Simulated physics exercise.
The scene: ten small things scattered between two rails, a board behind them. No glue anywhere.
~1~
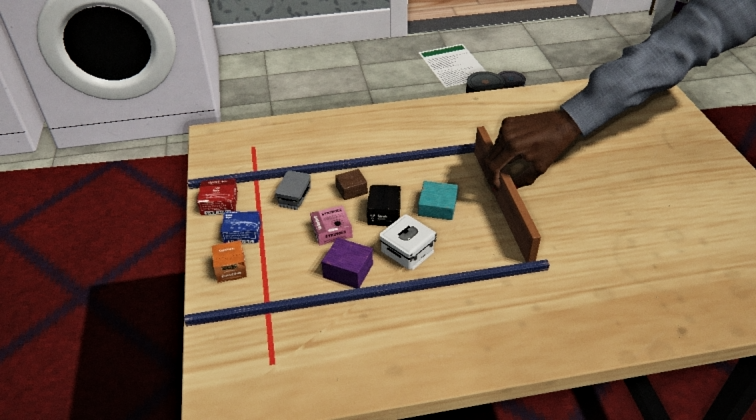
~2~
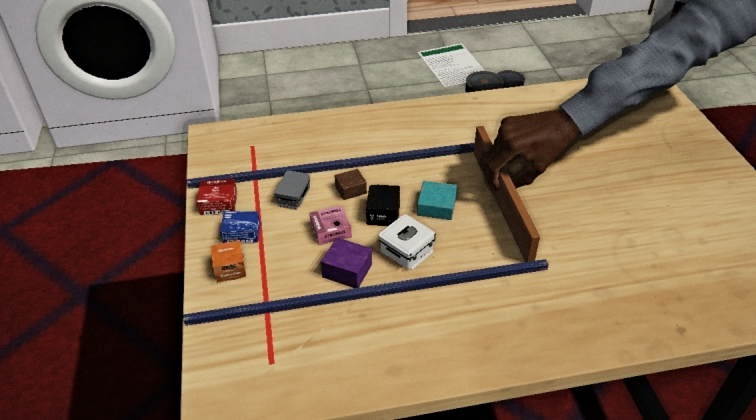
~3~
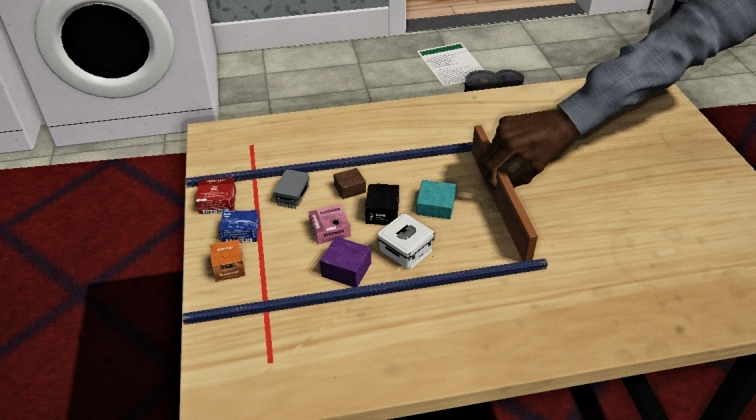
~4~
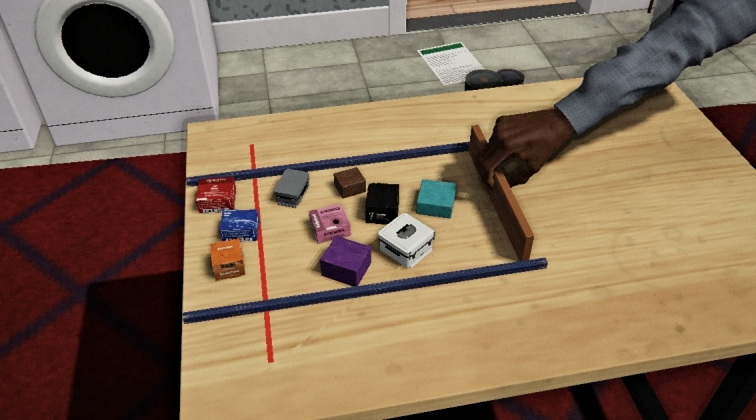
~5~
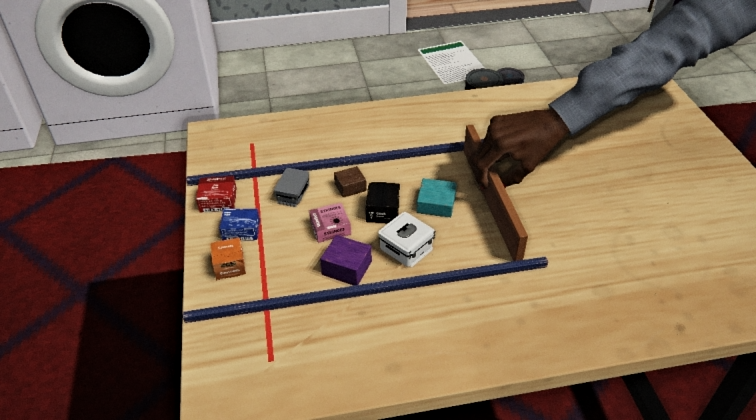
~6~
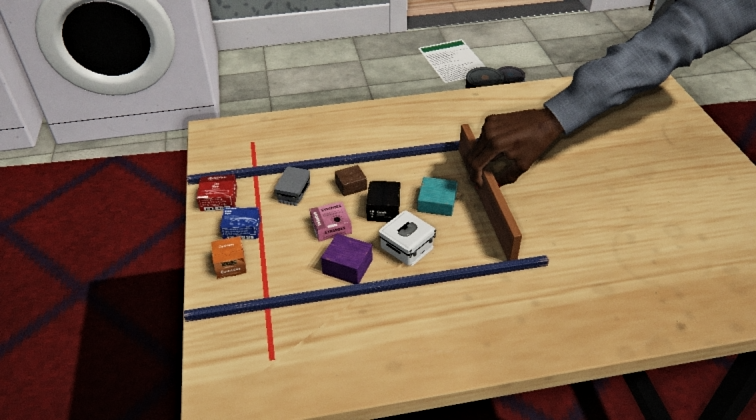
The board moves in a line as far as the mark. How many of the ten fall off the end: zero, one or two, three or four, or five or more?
Here the number that fall off is one or two.
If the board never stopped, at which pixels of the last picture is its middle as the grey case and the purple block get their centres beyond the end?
Near (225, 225) and (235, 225).
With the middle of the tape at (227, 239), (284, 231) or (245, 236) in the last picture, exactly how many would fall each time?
Try by try, 6, 1 and 3.
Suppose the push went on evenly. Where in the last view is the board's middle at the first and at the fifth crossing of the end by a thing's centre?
First at (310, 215), next at (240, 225).
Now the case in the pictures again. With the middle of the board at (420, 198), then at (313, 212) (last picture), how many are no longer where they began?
First 3, then 8.
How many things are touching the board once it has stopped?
The number is 3.
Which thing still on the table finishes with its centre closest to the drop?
The red box.
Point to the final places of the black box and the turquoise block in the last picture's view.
Near (206, 226) and (242, 226).
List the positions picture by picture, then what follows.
The first frame shows red box (218, 197); orange box (229, 261); blue box (242, 228); board (504, 190); tape (261, 238).
The second frame shows orange box (229, 261); grey case (293, 190).
The third frame shows blue box (240, 226); white case (406, 241).
The fourth frame shows red box (216, 195); board (498, 189).
The fifth frame shows orange box (228, 259); brown block (350, 182).
The sixth frame shows red box (217, 193); orange box (229, 258); blue box (241, 223); board (487, 188); tape (261, 234).
A little later, none off yet; red box at rest near (217, 193); orange box at rest near (229, 258); blue box at rest near (241, 223).
Next, none off yet; red box at rest near (217, 193); orange box at rest near (229, 258); blue box shifted about its own width near (208, 229).
When it is over, the number that fall off is one or two; down, pink box and blue box.
